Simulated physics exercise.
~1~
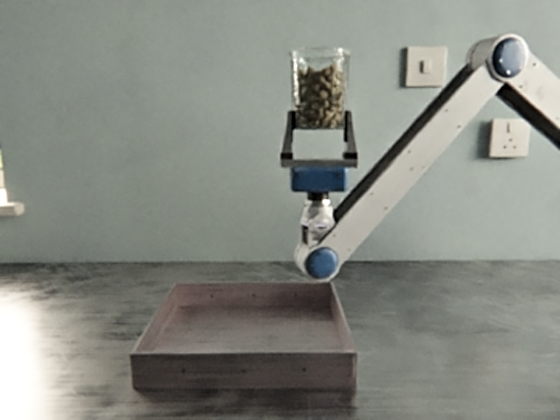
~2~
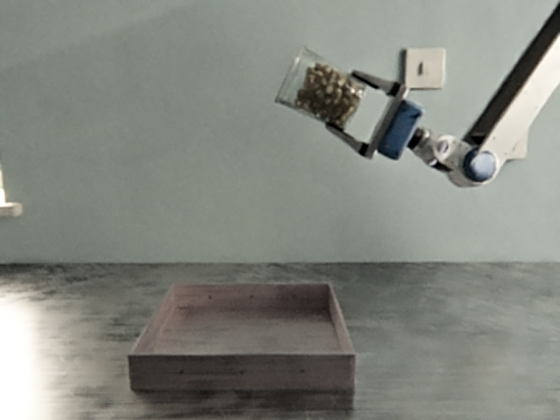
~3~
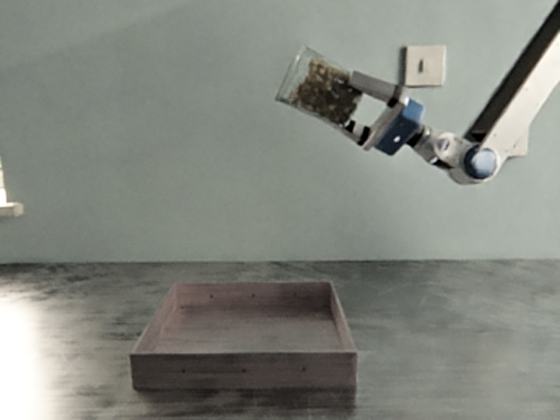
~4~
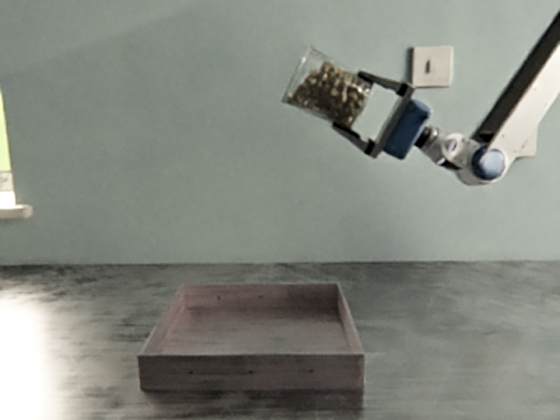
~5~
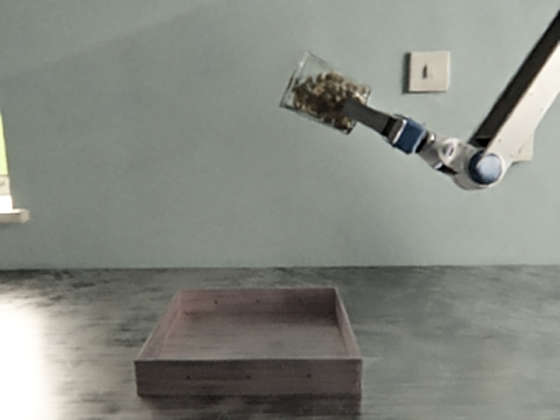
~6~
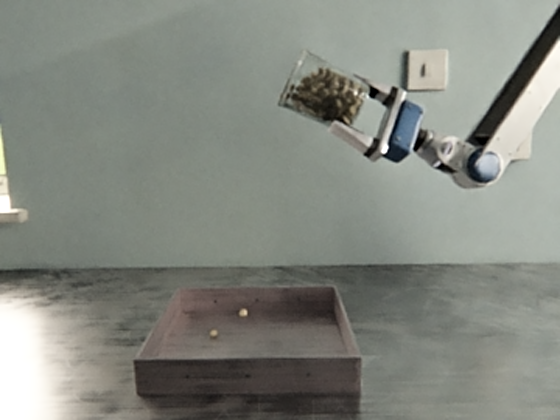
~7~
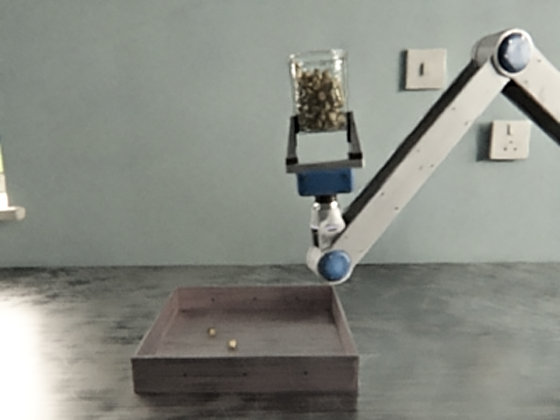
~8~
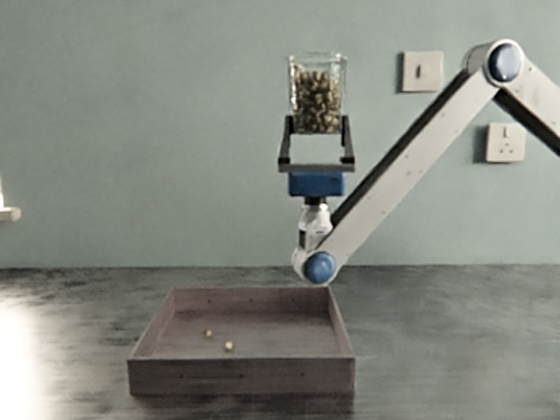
We see a robot arm lift a glass tumbler of small pebbles, tip it leftward above a shallow wooden tray and roll it while tilted; two pebbles drop into the tray before the arm stands the tumbler upright again, still holding nearly all its load.
